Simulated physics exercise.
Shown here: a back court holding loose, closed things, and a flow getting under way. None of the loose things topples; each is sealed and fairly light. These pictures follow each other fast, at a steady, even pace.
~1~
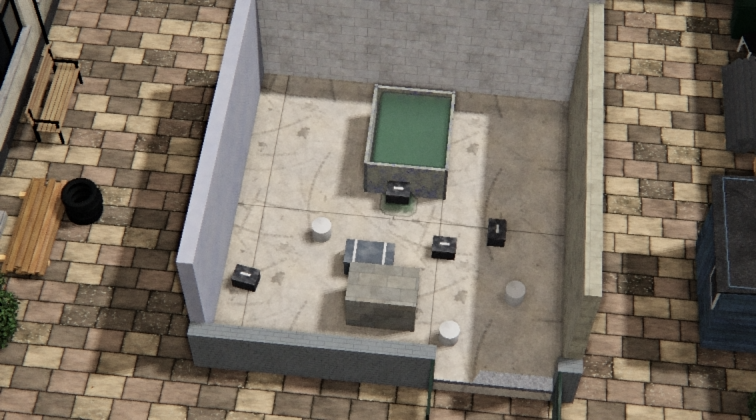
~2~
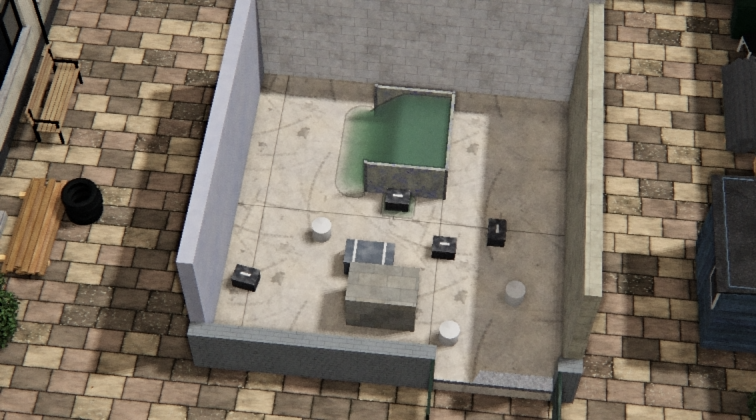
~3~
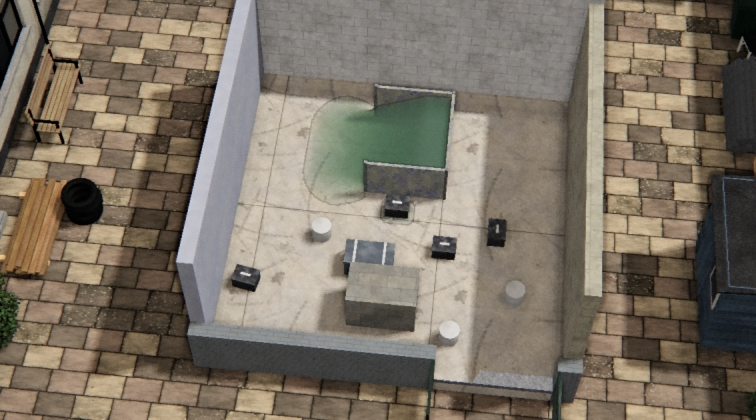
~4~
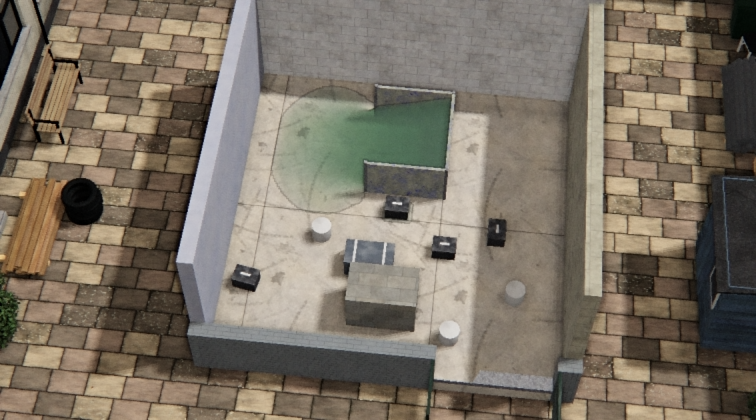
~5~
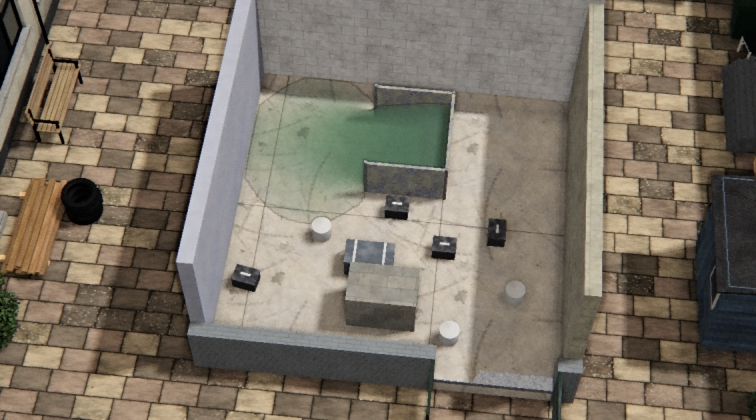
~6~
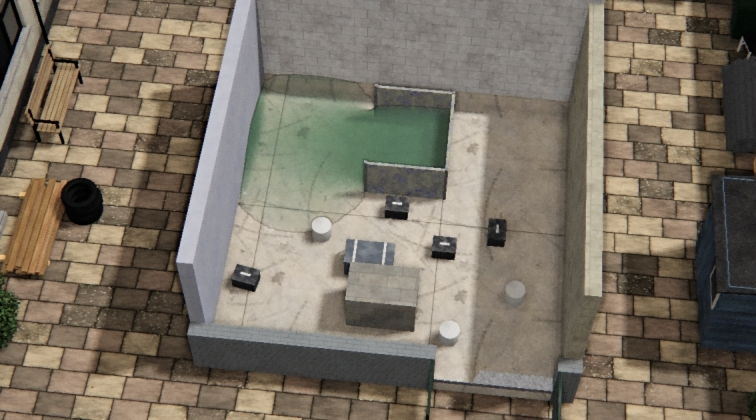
To begin with, green liquid fills a rectangular tank in a walled court scattered with dark boxes, pale cylinders and larger blocks. The tank's left side disappears and the liquid pours out leftward, nudging the nearest dark box slightly. It fans across the floor to the left wall, while the other objects stay put.
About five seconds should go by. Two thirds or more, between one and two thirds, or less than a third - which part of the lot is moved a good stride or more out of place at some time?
That share lands between a third and two thirds.
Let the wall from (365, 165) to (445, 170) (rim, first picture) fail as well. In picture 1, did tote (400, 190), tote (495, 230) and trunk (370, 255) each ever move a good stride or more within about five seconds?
Same order as named: Sent that far; not sent that far; sent that far.
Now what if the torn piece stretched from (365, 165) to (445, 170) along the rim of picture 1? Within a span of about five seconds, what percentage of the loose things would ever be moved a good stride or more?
Estimate: Close to 90 per cent.
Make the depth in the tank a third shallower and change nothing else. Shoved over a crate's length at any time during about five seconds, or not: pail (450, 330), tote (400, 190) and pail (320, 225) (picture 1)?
The first did it, the next came up short, and the last did it.
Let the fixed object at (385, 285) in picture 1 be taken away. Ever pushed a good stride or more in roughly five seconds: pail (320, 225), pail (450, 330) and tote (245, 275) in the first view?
Item one was driven off; item two was driven off; item three was driven off.
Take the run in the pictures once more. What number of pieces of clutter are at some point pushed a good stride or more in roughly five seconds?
I make it 3 in total.
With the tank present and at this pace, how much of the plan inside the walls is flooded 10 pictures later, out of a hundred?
Roughly 40 %.
A moment on, 0 of 8 are well off their spots; 0 afloat.
Next, 1 of 8 are well off their spots; 0 afloat.
Later, 2 of 8 are well off their spots; 1 afloat.
In the end, 3 of 8 are well off their spots, and 3 have been at some point; 1 afloat.
